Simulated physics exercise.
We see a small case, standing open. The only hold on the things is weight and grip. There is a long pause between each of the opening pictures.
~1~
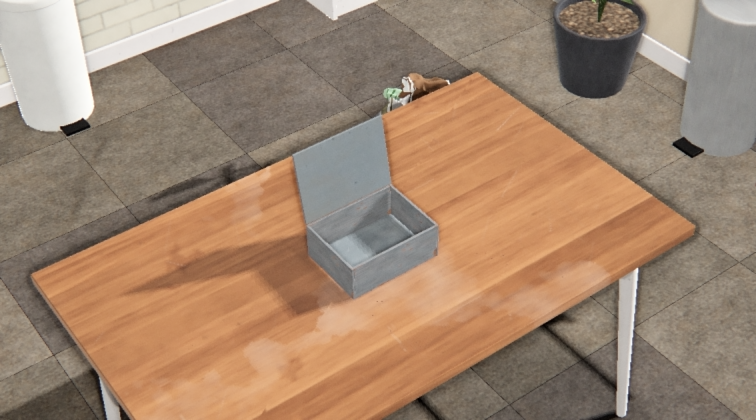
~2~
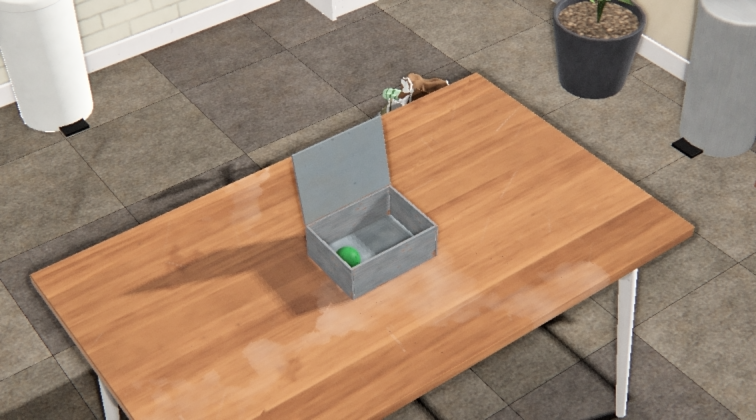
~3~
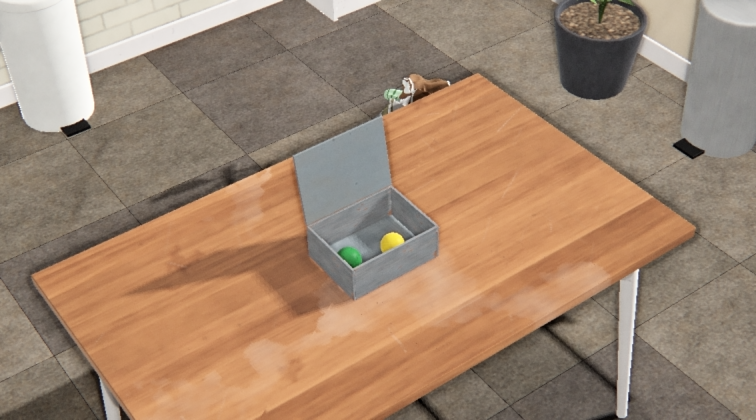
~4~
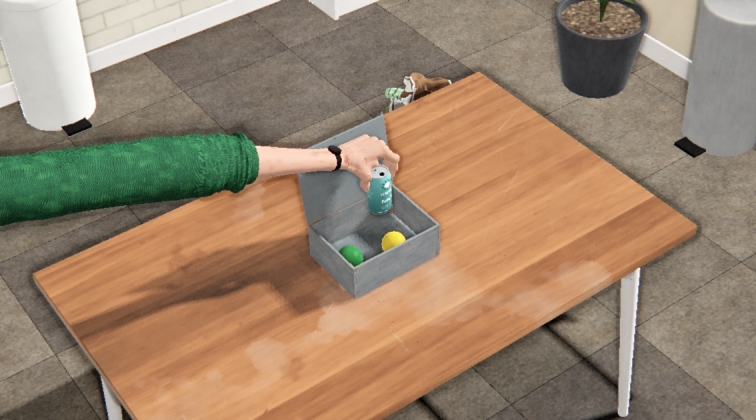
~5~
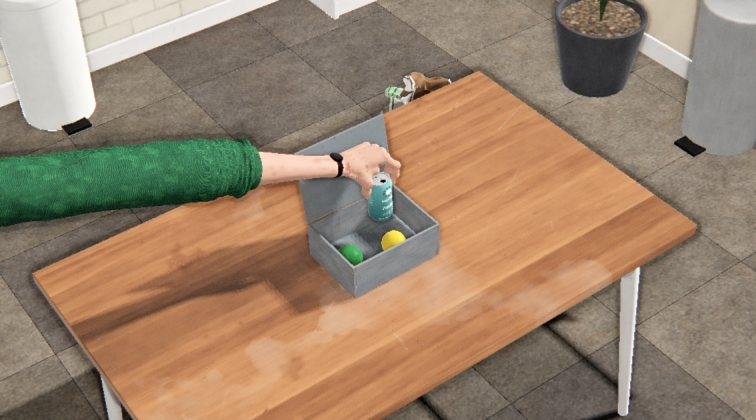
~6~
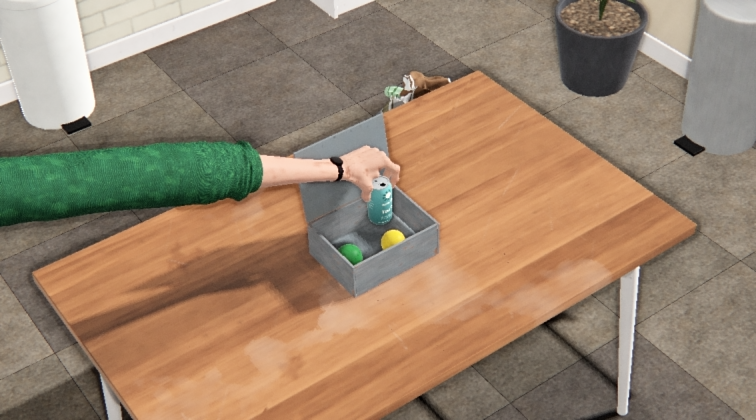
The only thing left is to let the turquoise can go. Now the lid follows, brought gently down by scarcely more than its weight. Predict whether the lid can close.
Prediction: The lid cannot close.
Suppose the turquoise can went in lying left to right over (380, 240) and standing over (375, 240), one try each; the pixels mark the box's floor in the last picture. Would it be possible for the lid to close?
On the first go the lid settles shut, and on the second go it remains open a bit.
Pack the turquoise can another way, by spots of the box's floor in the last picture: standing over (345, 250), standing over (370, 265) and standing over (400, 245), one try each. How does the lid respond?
In order: The lid gets blocked, then gets blocked, then fits down.
Then, 1.10 s later than the last frame, lid starting down; turquoise can moved about its own width near (380, 220).
Then, 1.60 s later than the last frame, lid 57° above the rim; turquoise can moved about its own width near (380, 220).
When it is over, lid 35° above the rim; moved from the start, turquoise can; the other 2 as before. End places, in pixels of the last picture, turquoise can near (380, 220).
